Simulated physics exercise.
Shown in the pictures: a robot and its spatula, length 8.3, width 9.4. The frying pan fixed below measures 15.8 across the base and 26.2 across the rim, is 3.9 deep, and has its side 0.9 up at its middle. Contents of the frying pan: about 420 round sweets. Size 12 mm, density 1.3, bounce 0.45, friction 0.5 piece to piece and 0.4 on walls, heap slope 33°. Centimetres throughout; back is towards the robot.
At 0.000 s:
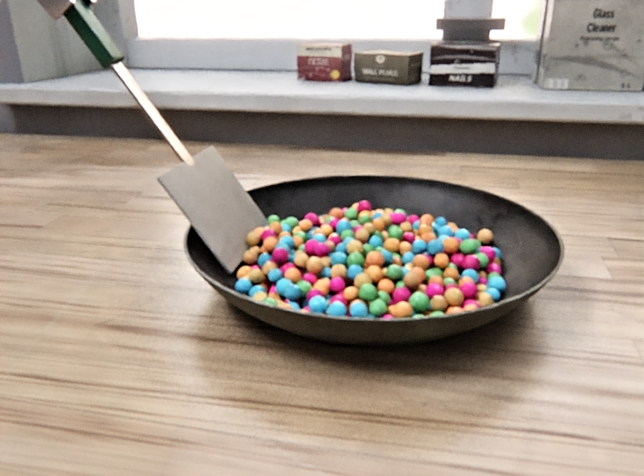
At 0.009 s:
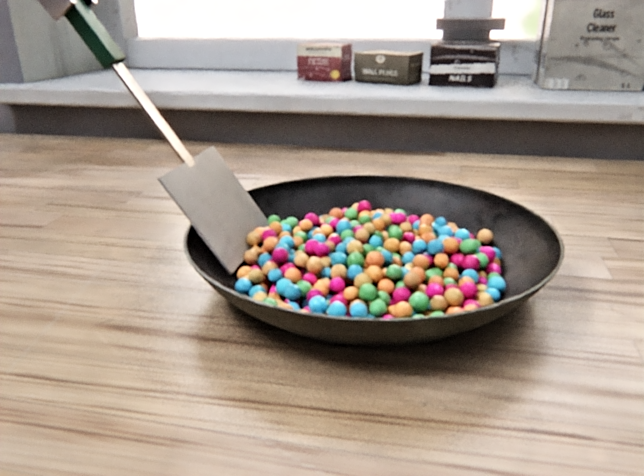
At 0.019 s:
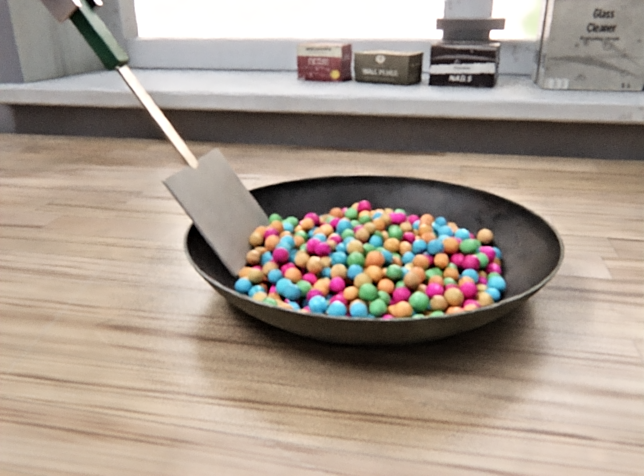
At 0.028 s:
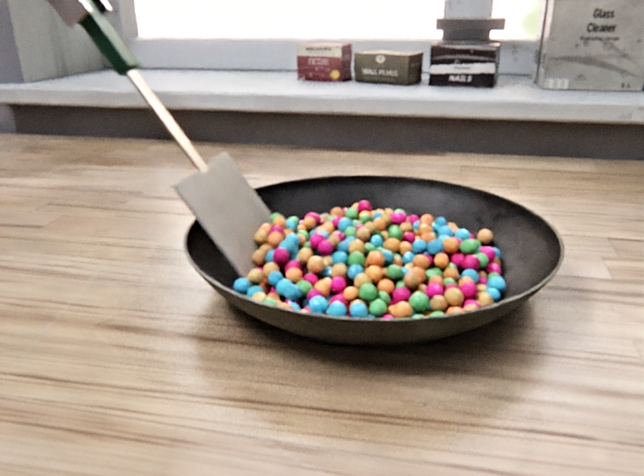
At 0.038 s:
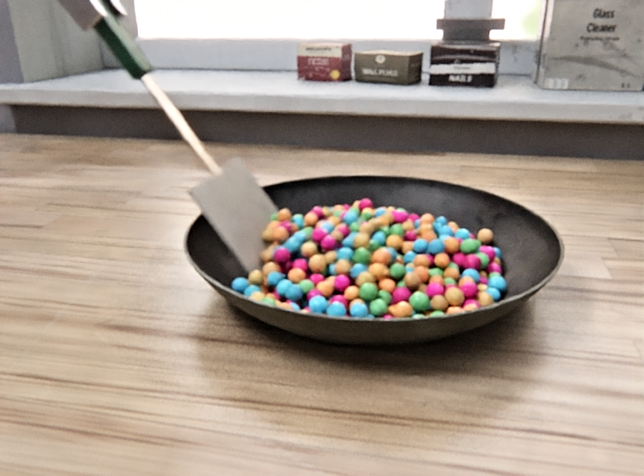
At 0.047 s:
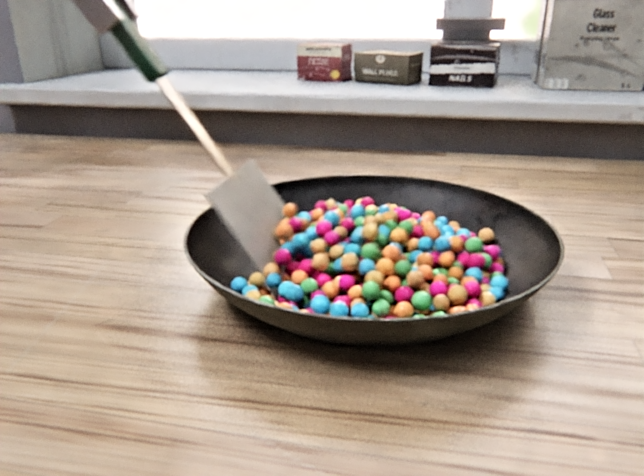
To begin with, a spatula with a green handle rests its flat blade against the left side of a dark frying pan heaped with colourful round sweets. It barely moves at first, then slides a short way right and slightly down into the pan, nudging the nearest sweets a little.
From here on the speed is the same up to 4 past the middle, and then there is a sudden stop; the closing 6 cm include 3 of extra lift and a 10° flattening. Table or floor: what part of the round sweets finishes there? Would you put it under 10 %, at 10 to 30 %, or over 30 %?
I would say 10 to 30 %.
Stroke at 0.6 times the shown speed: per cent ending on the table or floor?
The share would be near 0 in a hundred.
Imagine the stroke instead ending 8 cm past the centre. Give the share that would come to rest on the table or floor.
Then about 35 per cent.
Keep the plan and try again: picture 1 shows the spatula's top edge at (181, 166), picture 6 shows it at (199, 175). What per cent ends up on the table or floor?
About 0 per cent.
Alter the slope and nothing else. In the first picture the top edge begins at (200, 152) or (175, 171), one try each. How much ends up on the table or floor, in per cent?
About 15% and 15%.
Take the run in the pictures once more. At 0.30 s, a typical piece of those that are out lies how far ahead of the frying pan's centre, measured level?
About 18 cm.
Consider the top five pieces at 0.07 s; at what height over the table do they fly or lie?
I'd say close to 6 cm on average.
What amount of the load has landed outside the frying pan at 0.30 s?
Estimate: About 15 percent.
After 0.07 s, sloping 55°, highest piece 6 above the table; 424 in the frying pan.
After 0.09 s, sloping 52°, highest piece 7 above the table; 424 in the frying pan.
After 0.30 s, sloping 45°, highest piece 6 above the table; 355 in the frying pan, 61 on the table or floor, 8 on the blade or in flight.
After 1.35 s, sloping 45°, highest piece 5 above the table; 352 in the frying pan, 72 on the table or floor.
At rest, 352 in the frying pan, 72 on the table or floor. That is 17 % on the table or floor.
